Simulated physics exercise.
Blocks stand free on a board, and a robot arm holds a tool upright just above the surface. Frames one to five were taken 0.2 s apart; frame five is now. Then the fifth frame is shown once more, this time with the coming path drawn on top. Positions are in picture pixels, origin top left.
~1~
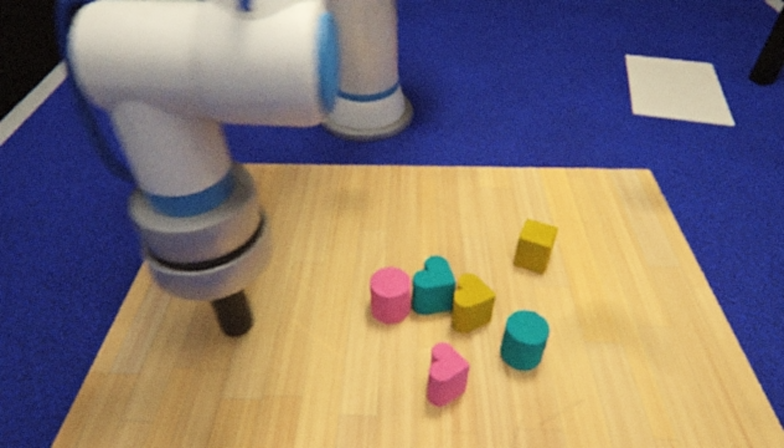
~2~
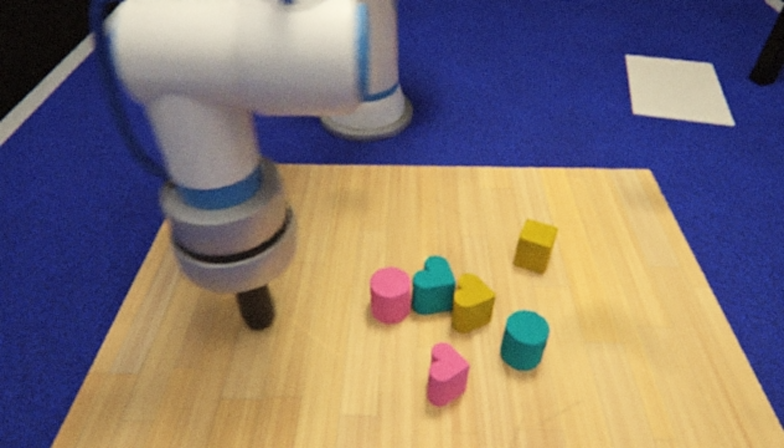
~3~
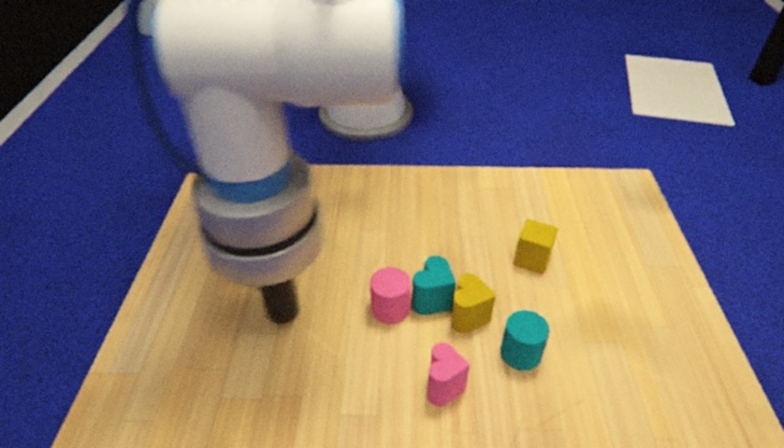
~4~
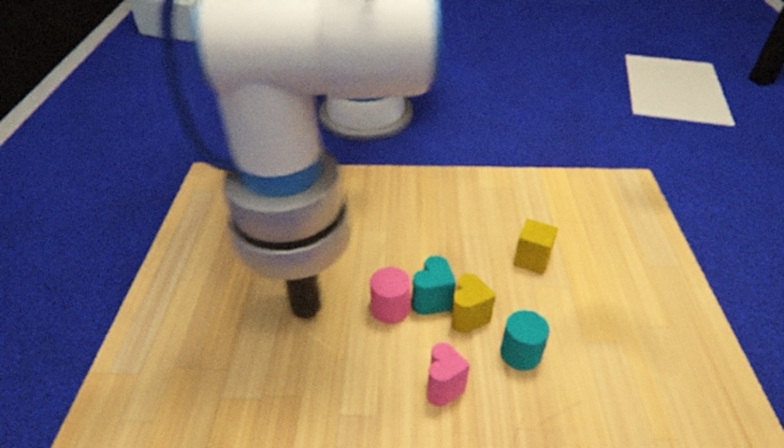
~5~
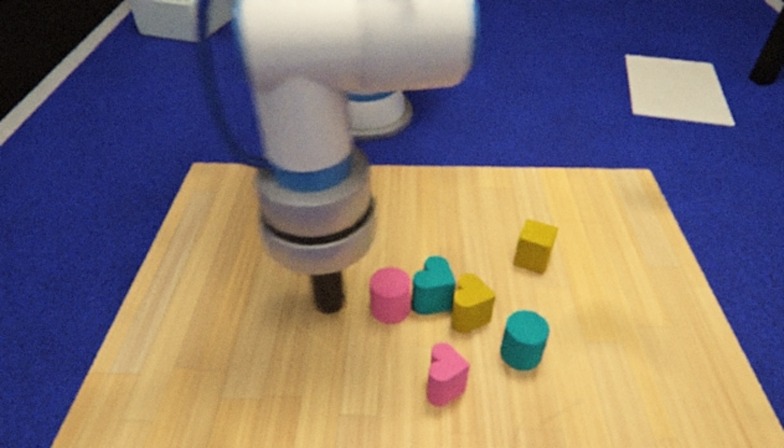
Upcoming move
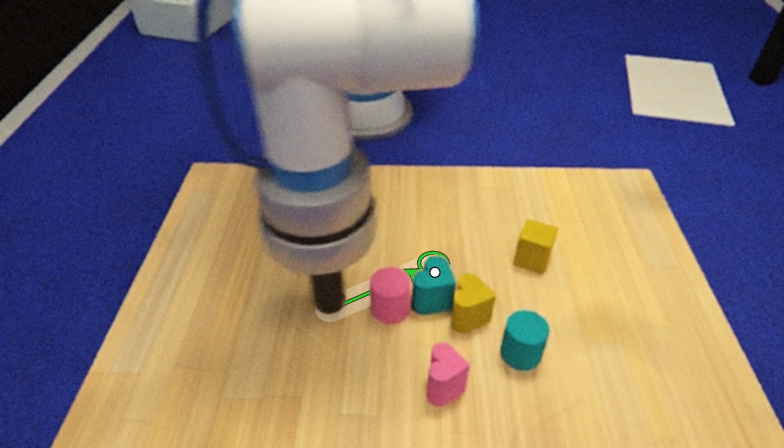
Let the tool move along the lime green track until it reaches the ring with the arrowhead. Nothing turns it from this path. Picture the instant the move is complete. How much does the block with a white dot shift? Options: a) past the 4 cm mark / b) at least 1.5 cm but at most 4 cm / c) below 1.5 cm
The one that fits is c, below 1.5 cm.
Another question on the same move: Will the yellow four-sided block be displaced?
No
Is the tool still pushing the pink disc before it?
Answer: No.
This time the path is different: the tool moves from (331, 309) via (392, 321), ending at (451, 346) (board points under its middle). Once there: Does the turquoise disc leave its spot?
Final answer: No.
The line goes from (331, 309) to (434, 263); the dot is on the turquoise heart.
The first path, step by step. One third of the way, tool at (368, 287); pink disc at (396, 281).
Two thirds of the way, tool at (402, 271); pink disc at (405, 281); turquoise heart at (442, 276), turned 30° anticlockwise; yellow heart at (477, 289), turned 20° clockwise.
At the end, tool at (434, 257); pink disc at (405, 281); turquoise heart at (442, 276), turned 30° anticlockwise; yellow heart at (477, 289), turned 20° clockwise; yellow four-sided block unmoved.
